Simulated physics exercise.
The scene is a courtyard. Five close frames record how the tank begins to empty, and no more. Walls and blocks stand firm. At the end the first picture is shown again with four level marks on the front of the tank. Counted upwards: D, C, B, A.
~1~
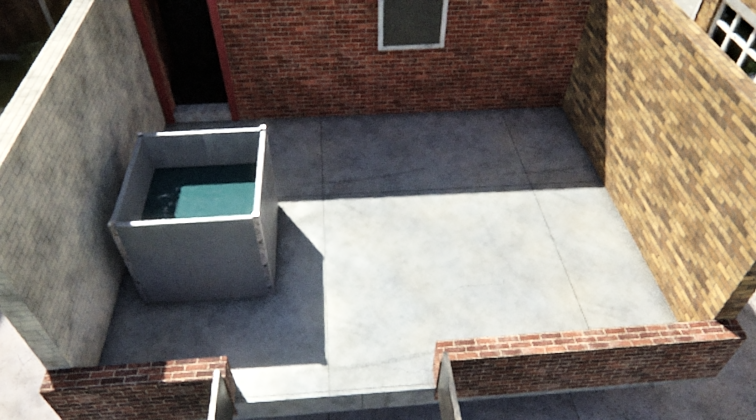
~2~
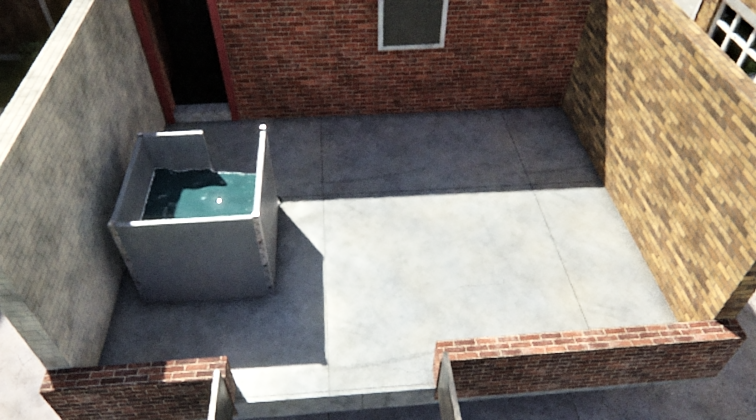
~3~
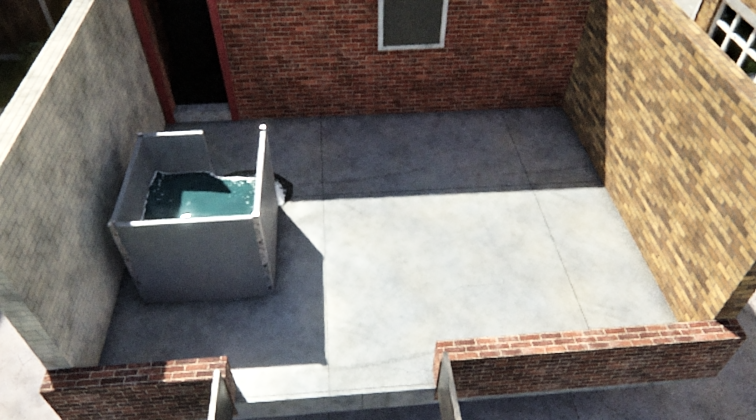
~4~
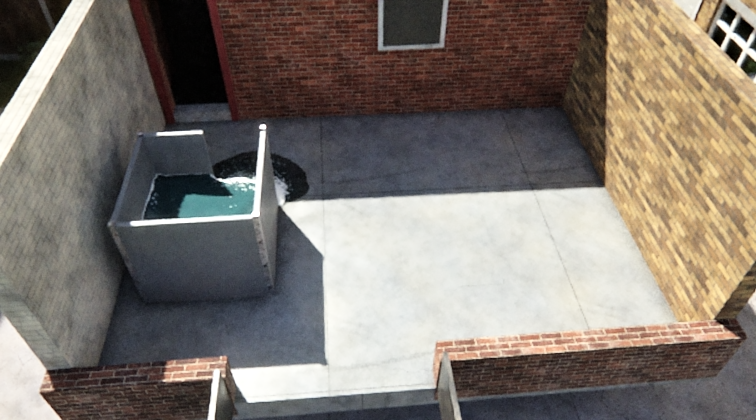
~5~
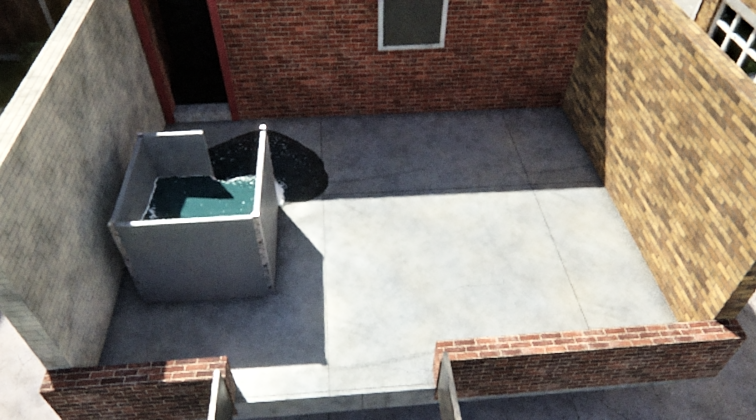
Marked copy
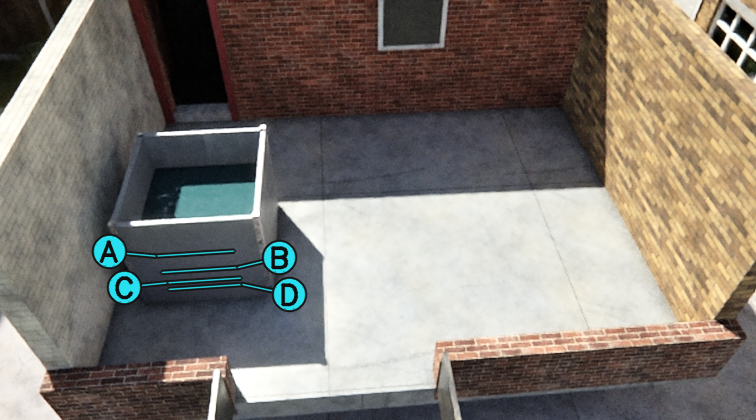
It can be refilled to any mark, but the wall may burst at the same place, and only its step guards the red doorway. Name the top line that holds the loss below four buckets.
I would pick level B.
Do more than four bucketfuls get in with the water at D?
No.
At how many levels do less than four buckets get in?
Three of them.
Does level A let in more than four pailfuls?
Yes.
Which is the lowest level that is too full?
Level A.
On the marked copy, A at (194, 253); B at (200, 269); C at (203, 280); D at (205, 286); from the bottom up D, C, B, A.
With A, about 8 bucketfuls get in.
With B, a bucket or two gets in.
With C, nothing gets over.
With D, nothing gets over.
